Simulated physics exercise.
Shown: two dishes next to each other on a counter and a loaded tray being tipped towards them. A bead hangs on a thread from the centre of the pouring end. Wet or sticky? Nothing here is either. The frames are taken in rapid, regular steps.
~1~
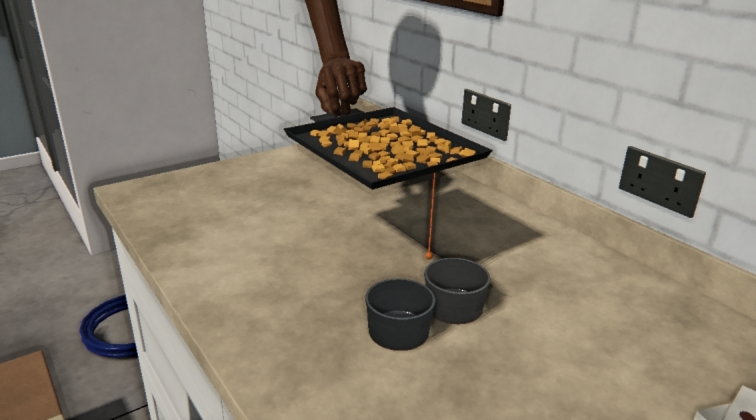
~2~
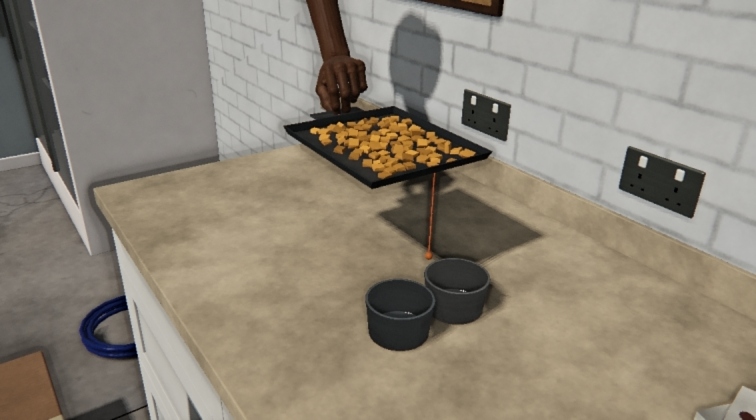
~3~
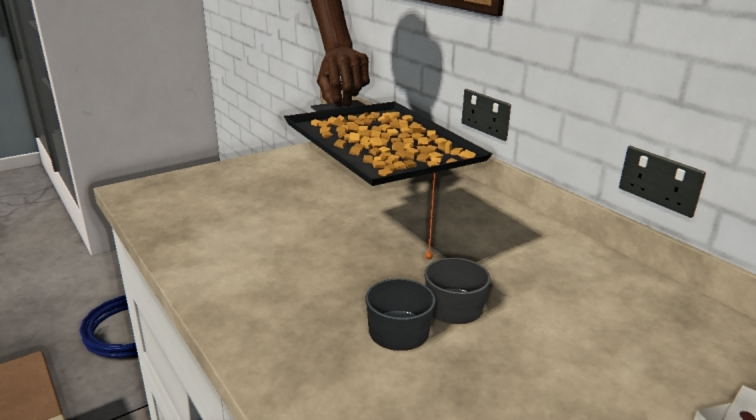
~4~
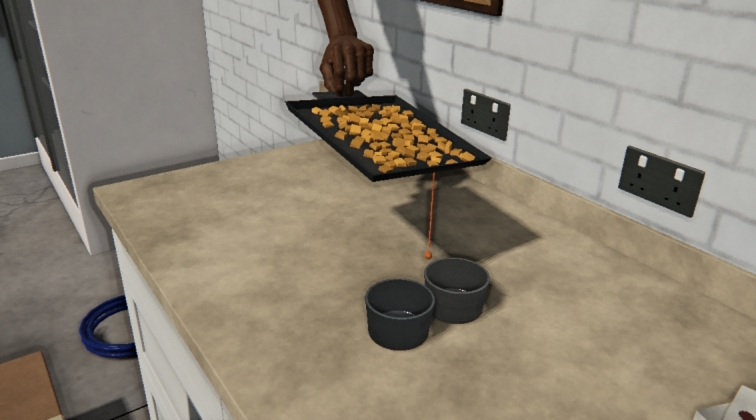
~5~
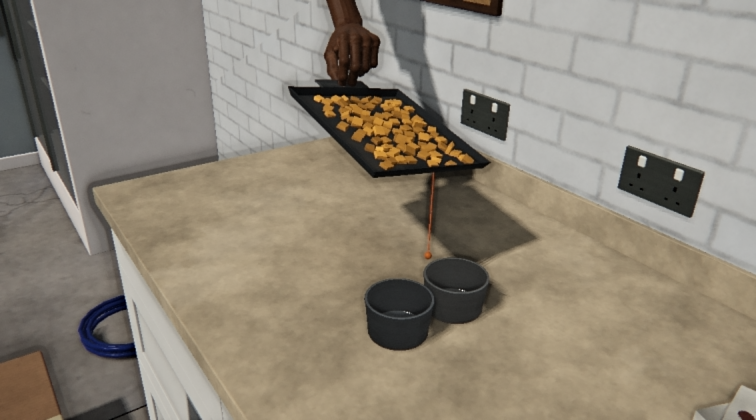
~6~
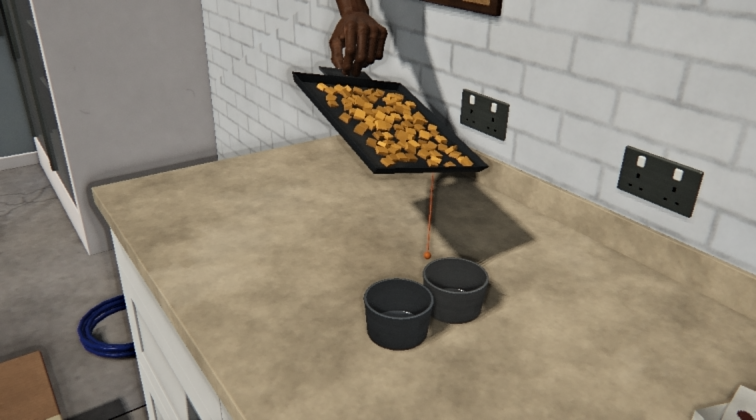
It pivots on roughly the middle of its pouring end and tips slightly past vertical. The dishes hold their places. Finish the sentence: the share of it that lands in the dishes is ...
... below one half.
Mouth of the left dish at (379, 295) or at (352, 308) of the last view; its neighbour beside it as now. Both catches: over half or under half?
Held in all, by try: A smaller portion, then a smaller portion.
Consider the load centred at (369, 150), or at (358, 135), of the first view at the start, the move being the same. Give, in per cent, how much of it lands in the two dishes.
First case: Some 10 %; second case: Some 0 %.
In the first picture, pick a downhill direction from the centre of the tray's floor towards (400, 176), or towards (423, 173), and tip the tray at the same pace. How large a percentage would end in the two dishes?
About 60 %, then 70 %.
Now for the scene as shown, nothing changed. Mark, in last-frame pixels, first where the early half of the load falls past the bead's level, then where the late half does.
(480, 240), then (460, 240).
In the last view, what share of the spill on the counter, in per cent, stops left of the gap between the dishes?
My estimate is some 0 per cent.
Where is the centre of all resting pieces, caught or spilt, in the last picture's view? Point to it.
I'd say the middle ends up at about (474, 277).
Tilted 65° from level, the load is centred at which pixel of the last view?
Its middle sits at about pixel (456, 155).
Soon after the last picture, tray tipped steeply; nearly all on the tray; a small part in the air.
A little later, tray tipped past a quarter turn; a small part in the right dish; most outside both; a small part in the air.
Later still, tray tipped past a quarter turn; a small part in the right dish; nearly all outside both.
At rest, tray tipped past a quarter turn; none in the left dish; a small part in the right dish; nearly all outside both.
